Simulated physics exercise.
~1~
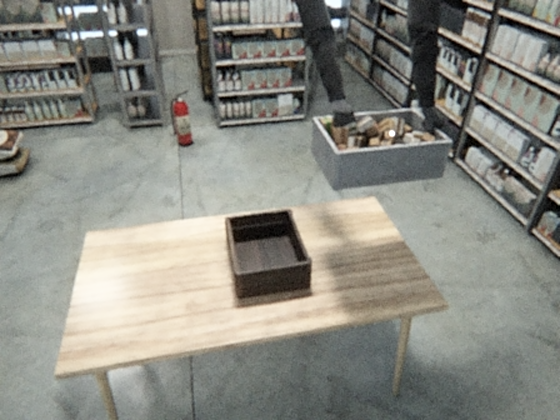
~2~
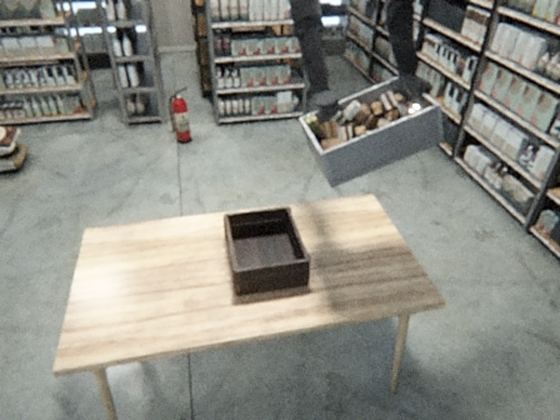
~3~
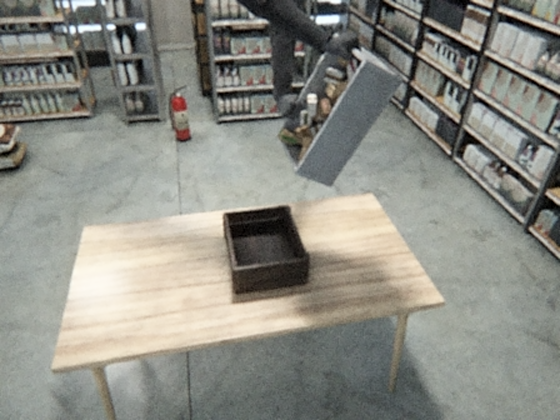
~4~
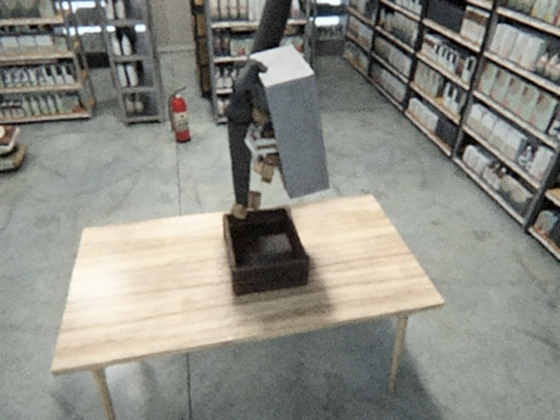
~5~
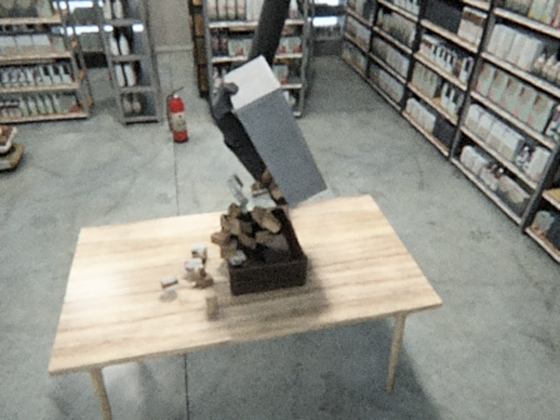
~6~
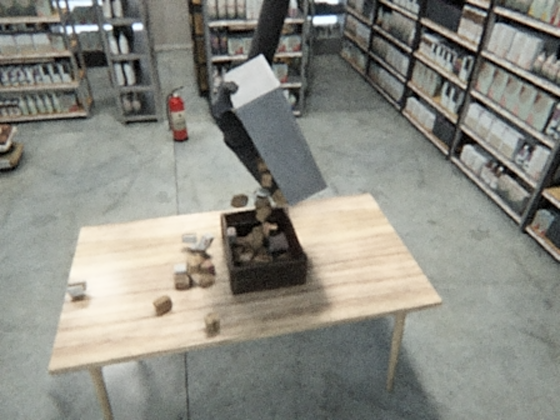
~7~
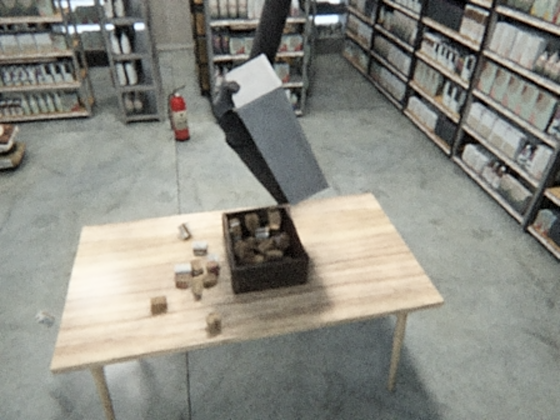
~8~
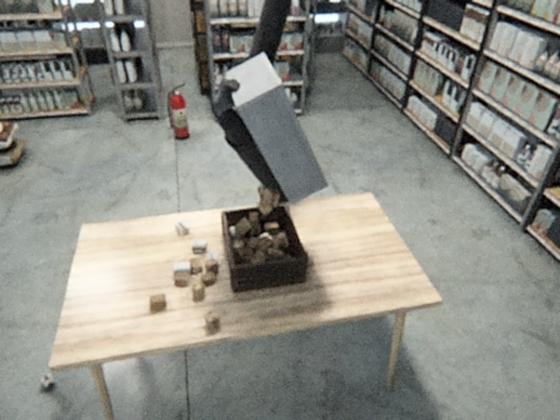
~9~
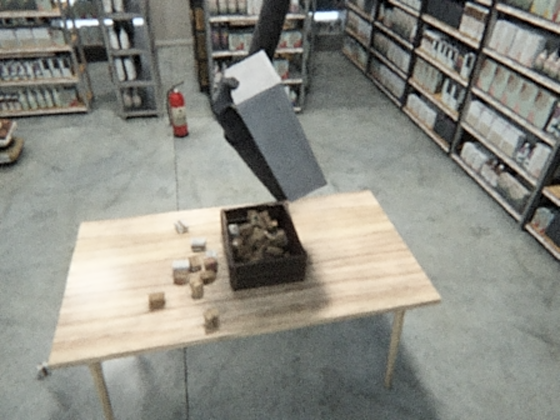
To begin with, a grey crate full of small brown and pale blocks hangs from dark mechanical arms behind a wooden table, where an empty dark wooden tub sits, with stocked shelves and a red fire extinguisher beyond. The arms lift the crate and tip it steeply to the left, swinging it over the tub. The blocks slide out and tumble down, some into the tub and others onto the tabletop to its left. One rolls off the table's left side to the floor. Finally the crate hangs still, steeply tipped, above a well-filled tub with several blocks scattered beside it.
